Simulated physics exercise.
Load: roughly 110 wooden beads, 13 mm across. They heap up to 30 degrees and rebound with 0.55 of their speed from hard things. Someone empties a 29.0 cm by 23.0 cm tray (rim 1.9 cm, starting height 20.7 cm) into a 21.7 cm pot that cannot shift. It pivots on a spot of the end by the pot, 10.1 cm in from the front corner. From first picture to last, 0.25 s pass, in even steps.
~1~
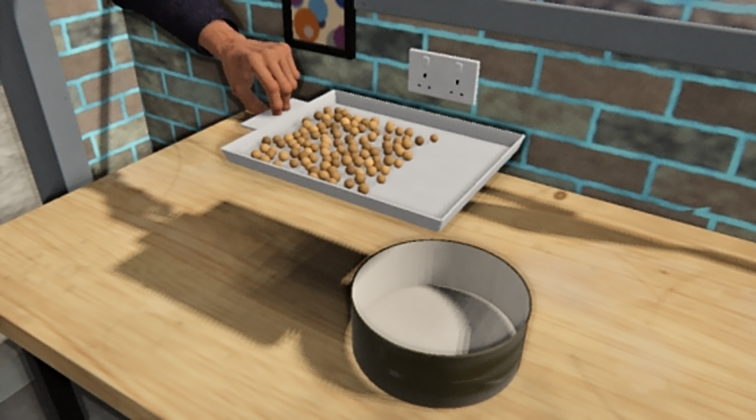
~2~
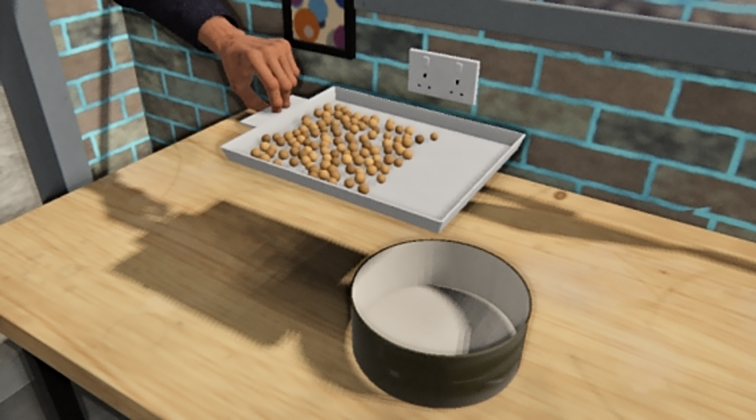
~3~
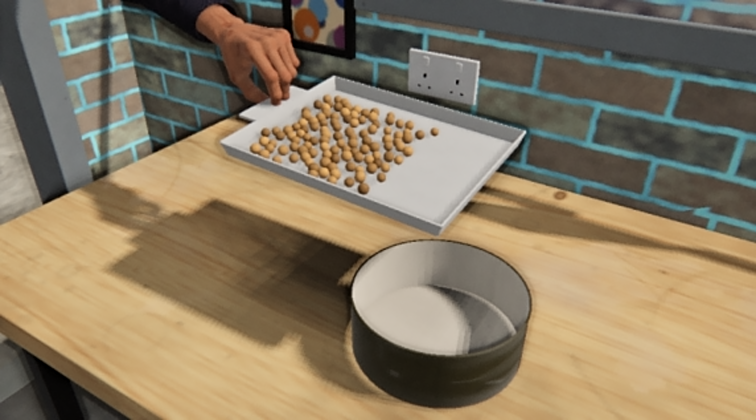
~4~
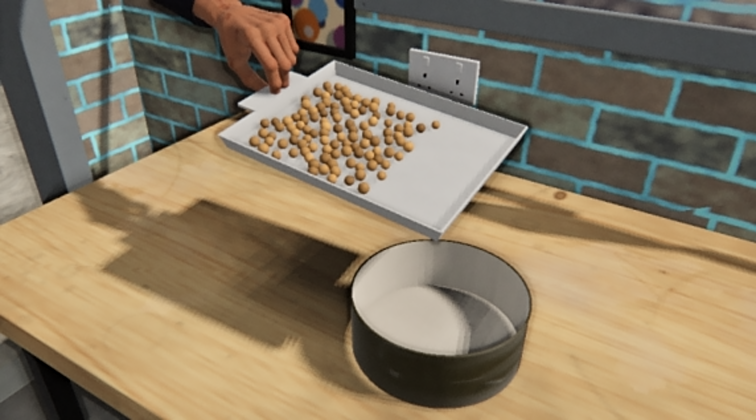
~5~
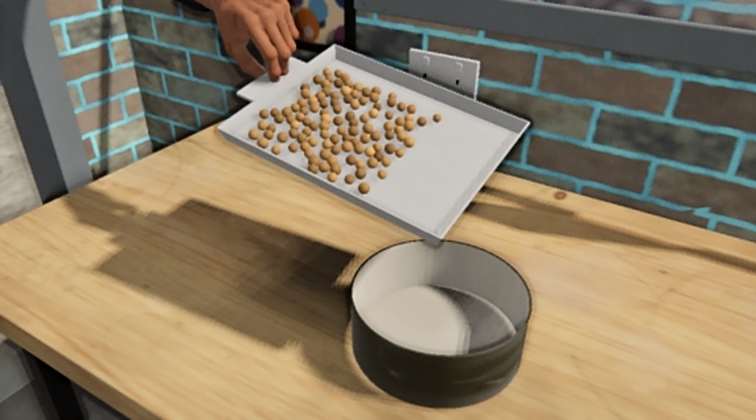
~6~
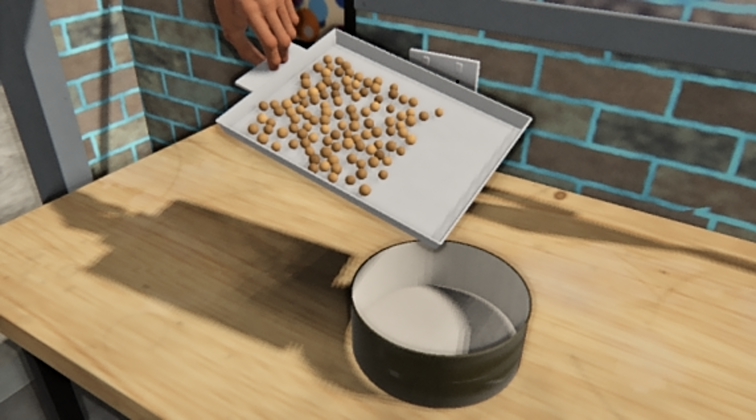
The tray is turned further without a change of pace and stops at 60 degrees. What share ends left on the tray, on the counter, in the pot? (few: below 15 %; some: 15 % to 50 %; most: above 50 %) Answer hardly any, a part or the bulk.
Tray: A part, counter: Hardly any, pot: The bulk.
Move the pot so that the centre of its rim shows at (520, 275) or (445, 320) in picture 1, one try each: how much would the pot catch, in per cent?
Some 5 and 65 per cent.
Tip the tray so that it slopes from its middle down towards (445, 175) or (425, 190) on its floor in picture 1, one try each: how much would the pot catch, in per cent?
About 20 and 45 per cent.
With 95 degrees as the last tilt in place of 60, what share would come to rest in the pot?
It would be near 95 per cent.
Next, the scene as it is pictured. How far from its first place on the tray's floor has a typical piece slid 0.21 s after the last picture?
Some 6 cm.
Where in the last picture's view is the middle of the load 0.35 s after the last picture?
At about (388, 189).
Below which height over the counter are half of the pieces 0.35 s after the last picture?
Roughly 22 cm.
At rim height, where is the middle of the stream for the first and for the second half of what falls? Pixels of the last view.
At about (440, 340), then at (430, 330).
Then, 0.21 s after the last picture, tilt 40 degrees; the tray holds 100 %, the pot 0 %.
Then, 0.35 s after the last picture, tilt 54 degrees; the tray holds 100 %, the pot 0 %.
Then, 0.62 s after the last picture, tilt 60 degrees; the tray holds 60 %, the pot 30 %.
In the end, tray 35 %, counter 5 %, pot 55 %.
